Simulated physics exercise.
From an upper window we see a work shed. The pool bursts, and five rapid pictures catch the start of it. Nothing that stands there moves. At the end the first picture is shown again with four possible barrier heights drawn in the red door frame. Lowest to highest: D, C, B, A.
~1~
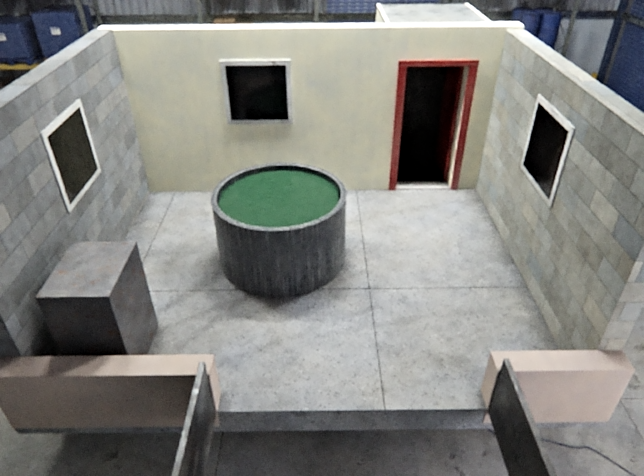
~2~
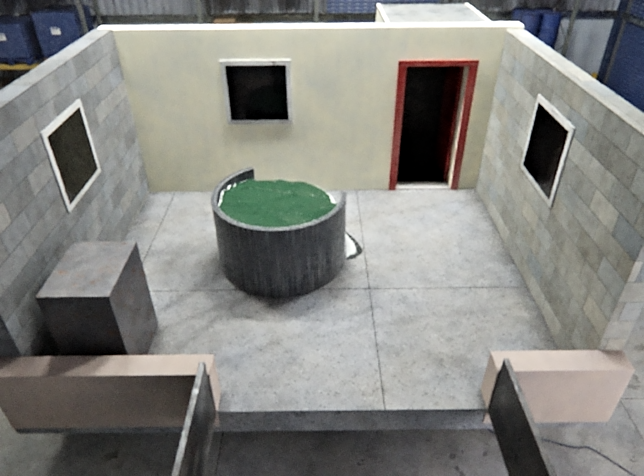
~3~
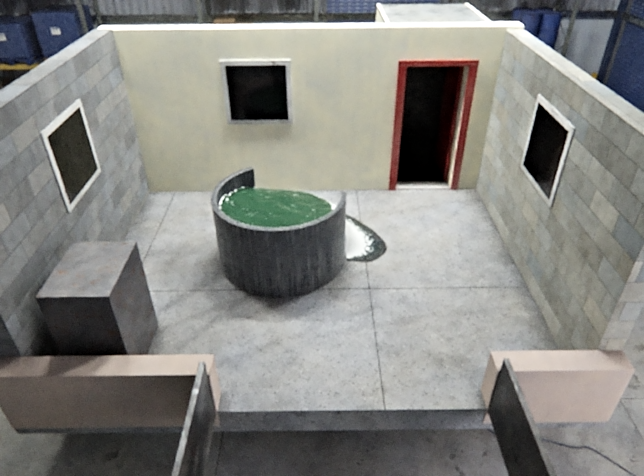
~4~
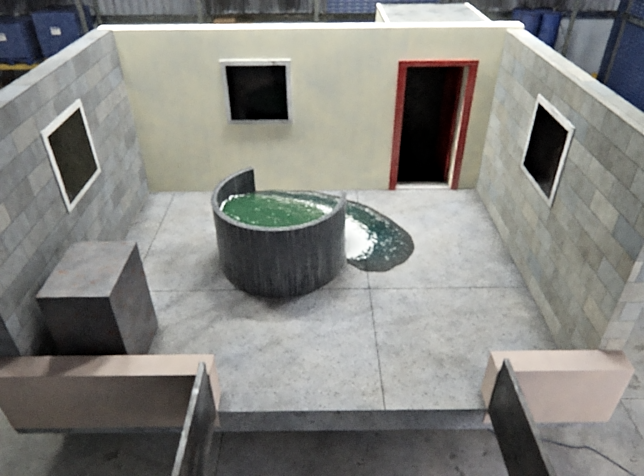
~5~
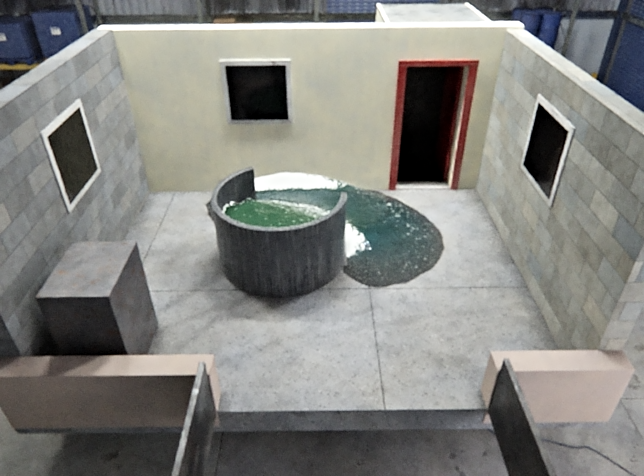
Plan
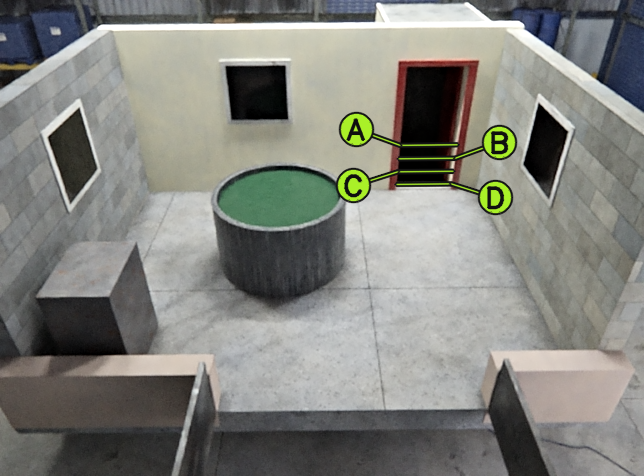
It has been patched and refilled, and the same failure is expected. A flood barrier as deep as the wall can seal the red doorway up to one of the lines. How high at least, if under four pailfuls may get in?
C.
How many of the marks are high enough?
Three of the four.
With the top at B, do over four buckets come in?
No.
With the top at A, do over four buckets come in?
No, not at all.
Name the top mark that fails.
D it is.
On the marked copy, A at (428, 145); B at (427, 158); C at (425, 171); D at (423, 184); from the bottom up D, C, B, A.
Choosing A, nothing gets over.
Choosing B, nothing gets over.
Choosing C, a splash gets over, under a bucket.
Choosing D, about 12 bucketfuls get in.
